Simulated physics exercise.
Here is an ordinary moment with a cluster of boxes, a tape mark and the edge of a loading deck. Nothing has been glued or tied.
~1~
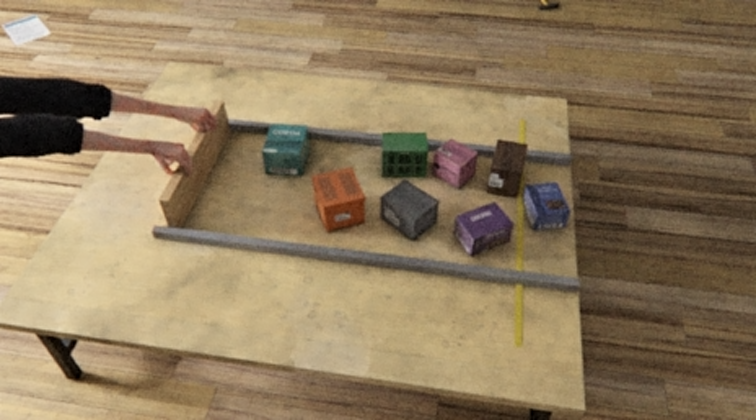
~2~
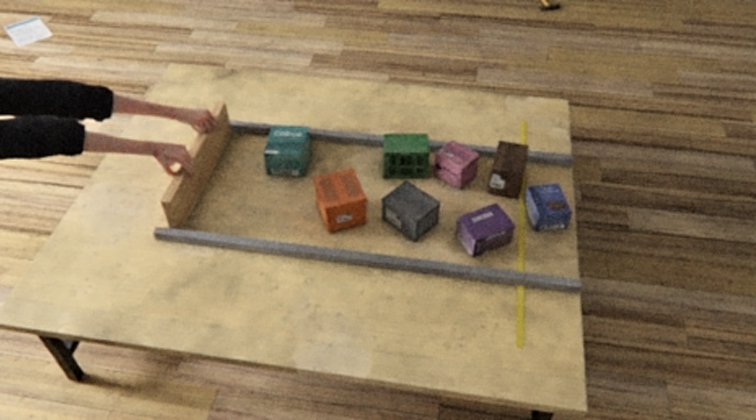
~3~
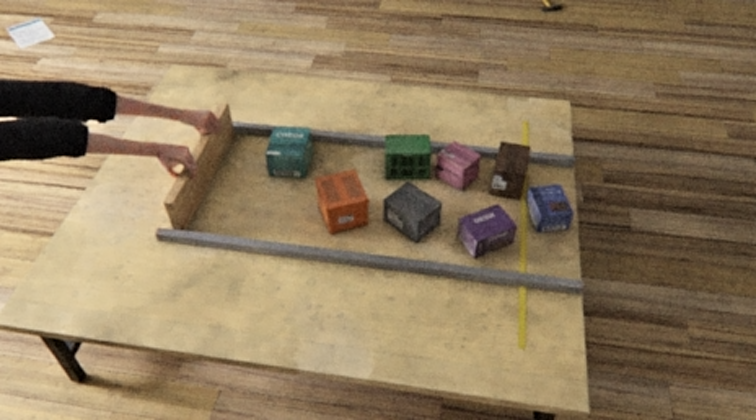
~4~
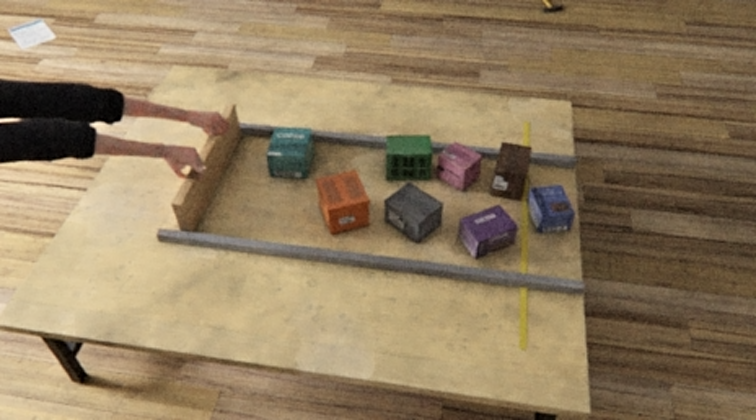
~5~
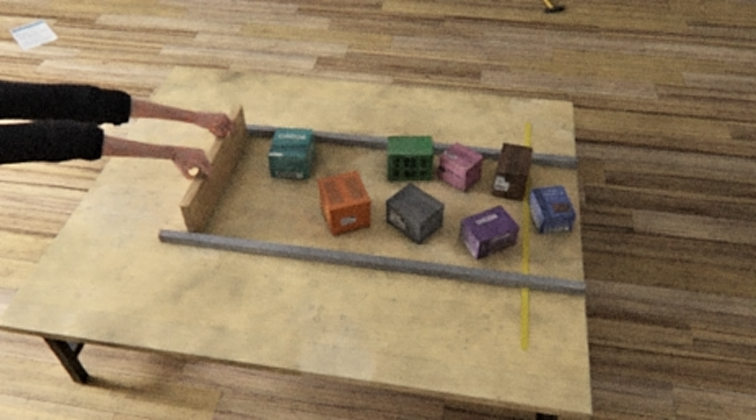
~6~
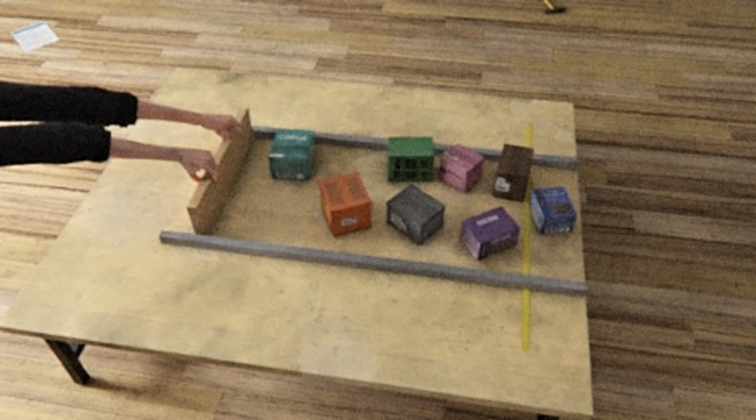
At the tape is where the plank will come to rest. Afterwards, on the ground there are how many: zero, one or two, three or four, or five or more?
On the ground there are five or more.
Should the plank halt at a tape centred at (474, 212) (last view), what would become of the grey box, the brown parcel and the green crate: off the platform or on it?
First, the grey box is safe; next, the brown parcel takes the fall; last, the green crate is safe.
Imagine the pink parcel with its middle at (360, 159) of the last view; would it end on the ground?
Outcome for the pink parcel: It drops.
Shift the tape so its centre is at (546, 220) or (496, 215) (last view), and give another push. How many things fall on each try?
First try 6, second try 4.
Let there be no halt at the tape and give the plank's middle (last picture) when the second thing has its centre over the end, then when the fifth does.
At (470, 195) for the second, at (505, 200) for the fifth.
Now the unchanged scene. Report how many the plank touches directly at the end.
2 touch it.
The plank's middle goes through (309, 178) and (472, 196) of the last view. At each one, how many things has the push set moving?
Moved so far: 1, then 8.
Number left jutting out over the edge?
Tally: 0.
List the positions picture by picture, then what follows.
Blue box (546, 206); brown parcel (507, 169); purple box (483, 229); plank (198, 162); tape (521, 214), in the first frame.
Brown parcel (509, 170); grey box (411, 211), in the second frame.
Purple box (486, 231); green crate (407, 157), in the third frame.
Blue box (550, 209); turquoise box (291, 152), in the fourth frame.
Brown parcel (513, 172); pink parcel (460, 167), in the fifth frame.
Blue box (552, 210); brown parcel (514, 173); purple box (490, 233); plank (224, 169); tape (527, 218), in the sixth frame.
Soon after, none off yet; blue box at rest near (552, 210); brown parcel at rest near (514, 173); purple box at rest near (490, 233).
After that, none off yet; blue box displaced a little near (559, 212); brown parcel displaced about its own width near (563, 175); purple box displaced about its own width near (536, 242).
In the end, the number that fall off is five or more; gone, green crate, grey box, pink parcel, purple box, brown parcel and blue box.
